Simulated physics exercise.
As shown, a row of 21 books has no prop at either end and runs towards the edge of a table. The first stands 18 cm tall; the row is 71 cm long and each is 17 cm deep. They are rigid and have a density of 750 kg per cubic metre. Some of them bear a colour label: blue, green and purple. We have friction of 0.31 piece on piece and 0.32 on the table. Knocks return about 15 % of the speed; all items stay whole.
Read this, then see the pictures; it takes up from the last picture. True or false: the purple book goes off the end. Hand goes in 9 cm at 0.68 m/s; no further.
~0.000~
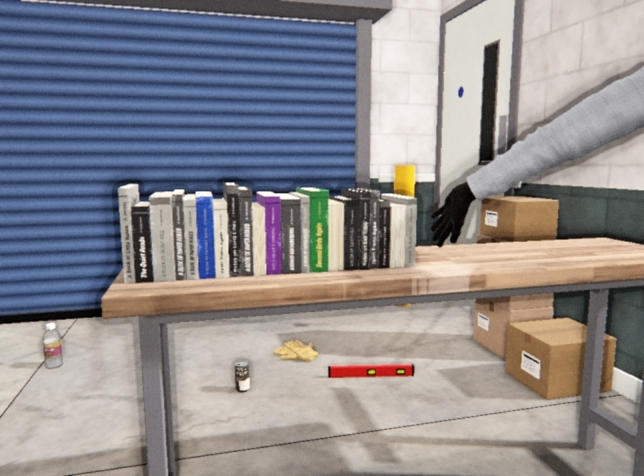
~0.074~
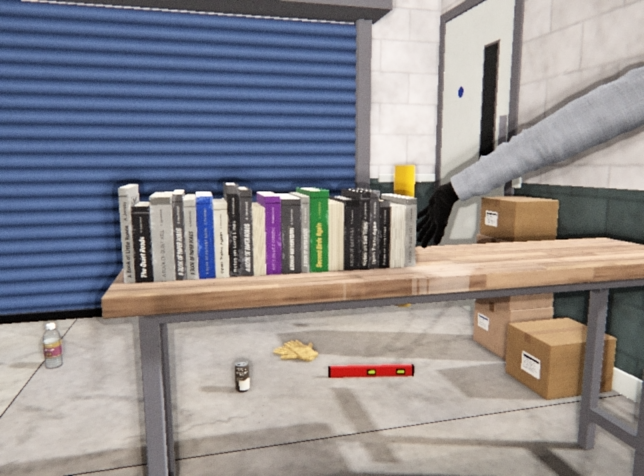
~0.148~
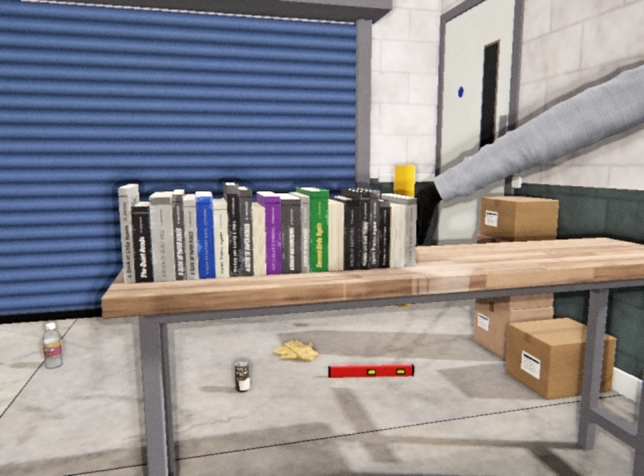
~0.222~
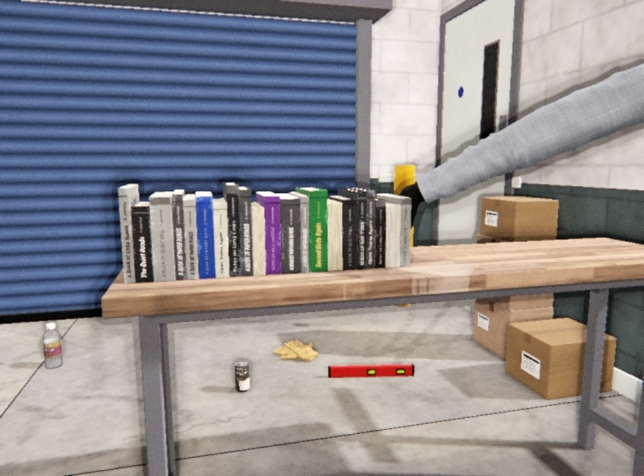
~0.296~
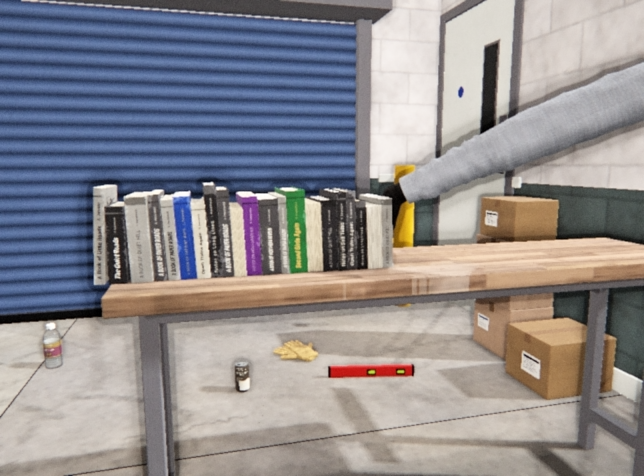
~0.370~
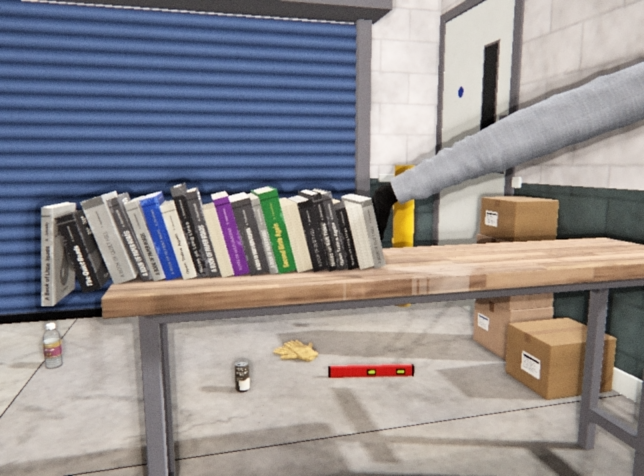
False.
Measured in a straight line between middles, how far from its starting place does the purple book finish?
Distance start to end: Approx. 15 cm.
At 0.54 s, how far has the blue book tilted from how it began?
40°.
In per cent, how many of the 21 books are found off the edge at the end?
Roughly 30 percent.
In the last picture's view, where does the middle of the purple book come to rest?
In the final picture it sits close to (203, 237).
Around 0.43 s, none of the 21 books off the edge, 21 disturbed; purple book tipped 24°; blue book tipped 24°.
Around 0.54 s, 2 of the 21 books off the edge; purple book tipped 34°; blue book tipped 45°.
Around 0.72 s, 5 of the 21 books off the edge; purple book tipped 36°; blue book on its side.
Around 0.96 s, 6 of the 21 books off the edge; purple book tipped 37°; blue book on its side.
Finally (1.2 s), 6 of the 21 books off the edge; purple book tipped 37°; blue book upside down; green book tipped 33°. Seen by the last camera, middles, purple book near (203, 237).
